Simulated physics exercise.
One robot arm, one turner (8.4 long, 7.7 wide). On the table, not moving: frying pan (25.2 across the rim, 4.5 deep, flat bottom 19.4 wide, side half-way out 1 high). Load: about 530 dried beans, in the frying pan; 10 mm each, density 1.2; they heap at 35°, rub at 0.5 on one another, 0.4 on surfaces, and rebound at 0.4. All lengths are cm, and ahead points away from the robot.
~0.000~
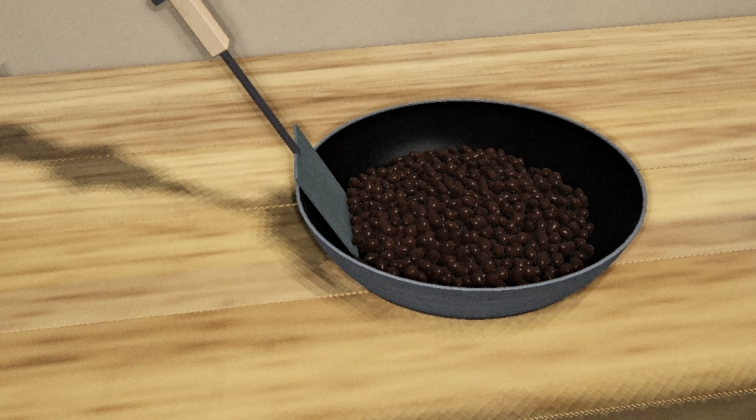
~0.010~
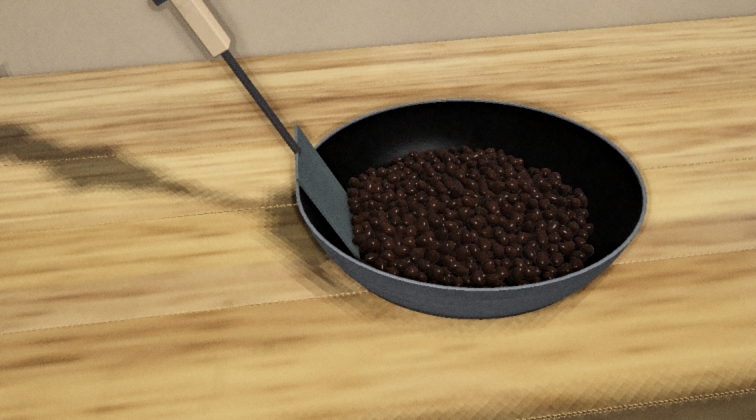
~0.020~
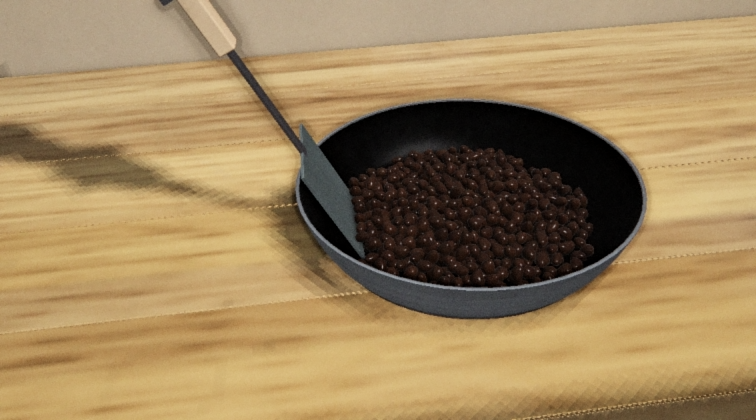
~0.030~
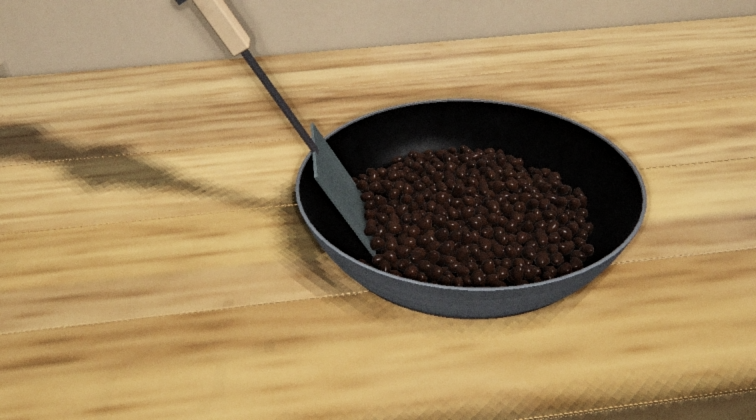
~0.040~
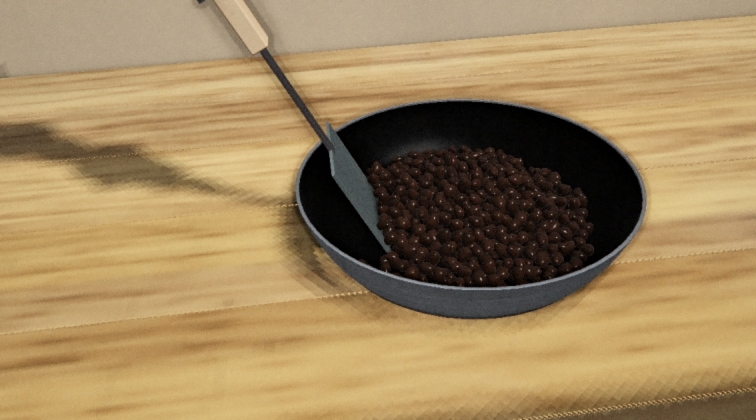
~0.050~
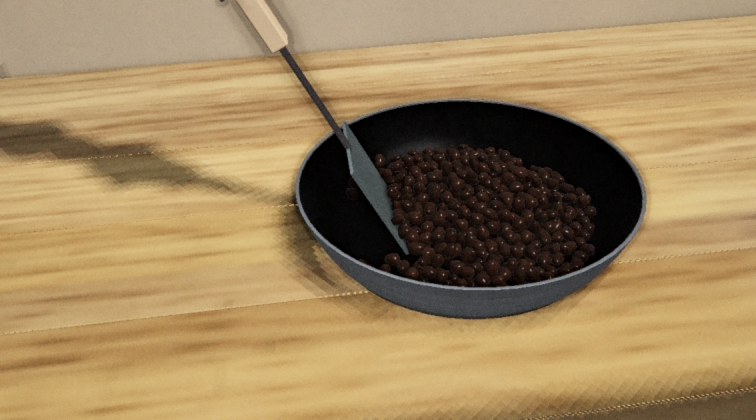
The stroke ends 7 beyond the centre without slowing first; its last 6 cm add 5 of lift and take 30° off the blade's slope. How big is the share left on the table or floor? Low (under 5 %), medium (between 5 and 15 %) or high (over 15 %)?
Share on the table or floor: Medium (between 5 and 15 %).
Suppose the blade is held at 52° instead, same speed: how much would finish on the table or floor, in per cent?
In that case some 15 per cent.
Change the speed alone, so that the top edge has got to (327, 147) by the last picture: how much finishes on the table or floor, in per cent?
About 0 per cent.
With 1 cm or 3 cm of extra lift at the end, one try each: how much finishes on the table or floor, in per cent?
About 5 and 10 per cent.
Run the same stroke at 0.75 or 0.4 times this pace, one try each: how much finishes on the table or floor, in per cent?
Some 5 and 0 per cent.
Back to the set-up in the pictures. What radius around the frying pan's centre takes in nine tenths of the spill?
Roughly 55 cm.
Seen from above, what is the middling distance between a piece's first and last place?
Roughly 4 cm.
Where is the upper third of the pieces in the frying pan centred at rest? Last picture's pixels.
At about (571, 188).
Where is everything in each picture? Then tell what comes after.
The first picture shows turner top edge at (295, 149), sloping 64°; upper third of the load around (455, 205), from x 350 to 585, top at y 150; 530 in the frying pan.
The second picture shows turner top edge at (296, 149), sloping 64°; upper third of the load around (455, 205), from x 355 to 585, top at y 150.
The third picture shows turner top edge at (301, 149), sloping 64°; upper third of the load around (451, 205), from x 355 to 585, top at y 150.
The fourth picture shows turner top edge at (313, 148), sloping 64°; upper third of the load around (451, 204), from x 355 to 585, top at y 150.
The fifth picture shows turner top edge at (330, 147), sloping 64°; upper third of the load around (455, 202), from x 355 to 585, top at y 150.
The sixth picture shows turner top edge at (347, 145), sloping 64°; upper third of the load around (464, 198), from x 355 to 590, top at y 150; 530 in the frying pan.
After 0.08 s, sloping 64°, highest piece 6 above the table; 530 in the frying pan.
After 0.11 s, sloping 56°, highest piece 7 above the table; 530 in the frying pan.
After 0.33 s, sloping 34°, highest piece 5 above the table; 475 in the frying pan, 53 on the table or floor, 2 on the blade or in flight.
After 1.38 s, sloping 34°, highest piece 5 above the table; 475 in the frying pan, 55 on the table or floor.
At rest, 475 in the frying pan, 55 on the table or floor. That is 10 % on the table or floor.
